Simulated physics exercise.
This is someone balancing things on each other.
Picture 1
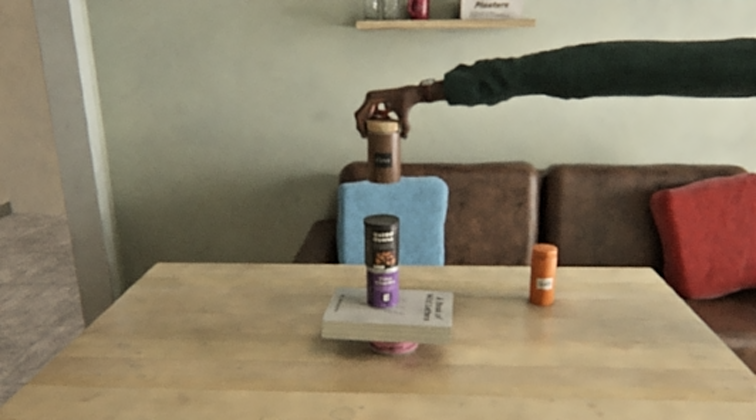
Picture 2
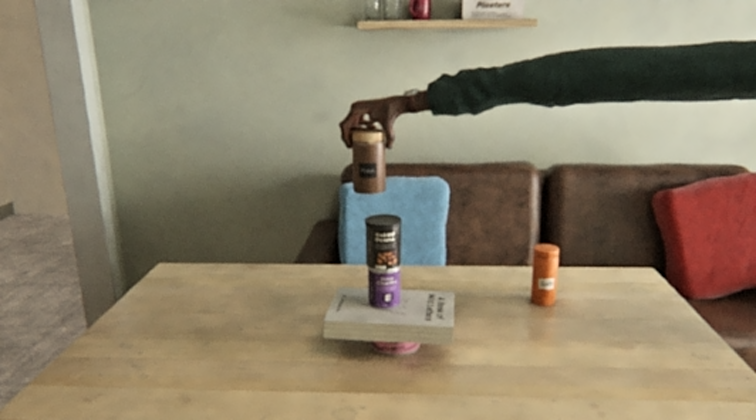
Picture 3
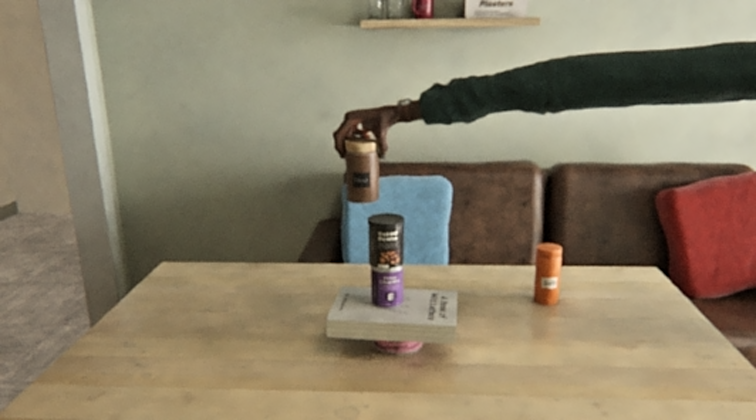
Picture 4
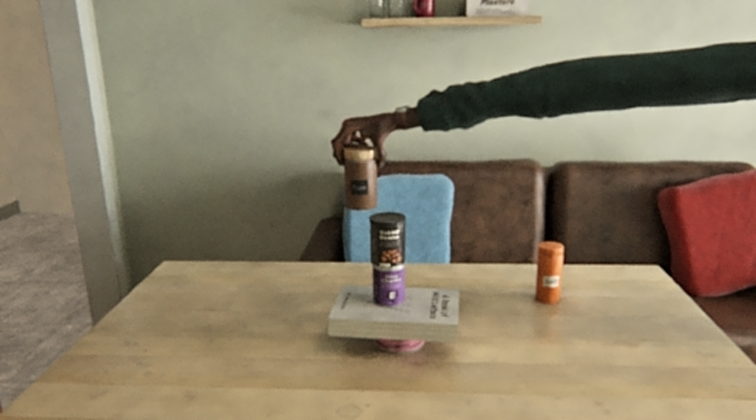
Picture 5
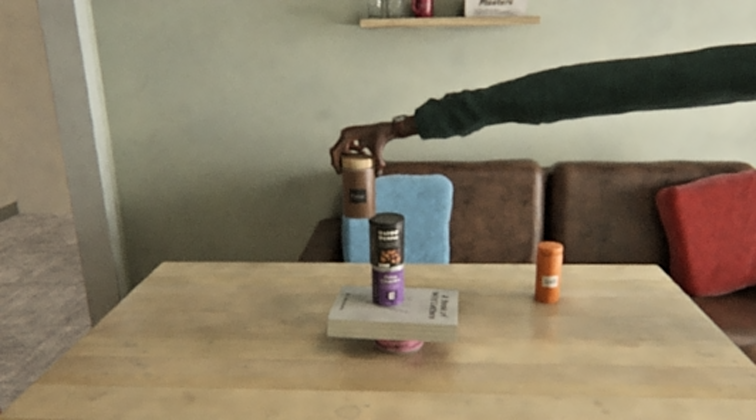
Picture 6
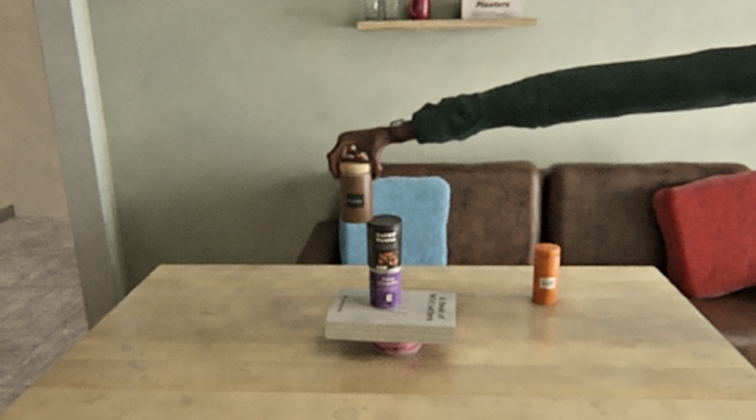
An arm in a dark green sleeve reaches in from the right over a pale wooden table, seen from the front in a room with a brown sofa. A black-and-purple tin stands on a white book raised on a small pinkish base, with an orange jar to the right and blue and red cushions behind. The hand lowers a brown jar, shifting slightly left, then holds it nearly still above the tin's left side.
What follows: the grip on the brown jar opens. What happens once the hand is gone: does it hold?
As it turns out, it loses its balance.
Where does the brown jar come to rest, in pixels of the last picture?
Near (259, 331).
Then, 0.40 s past the last view, brown jar now fallen.
Then, 0.60 s past the last view, things are still on the move.
Finally, fallen, brown jar; the other 5 still in place. Final places as the last picture's camera would see them, brown jar near (259, 331). The pile comes apart.
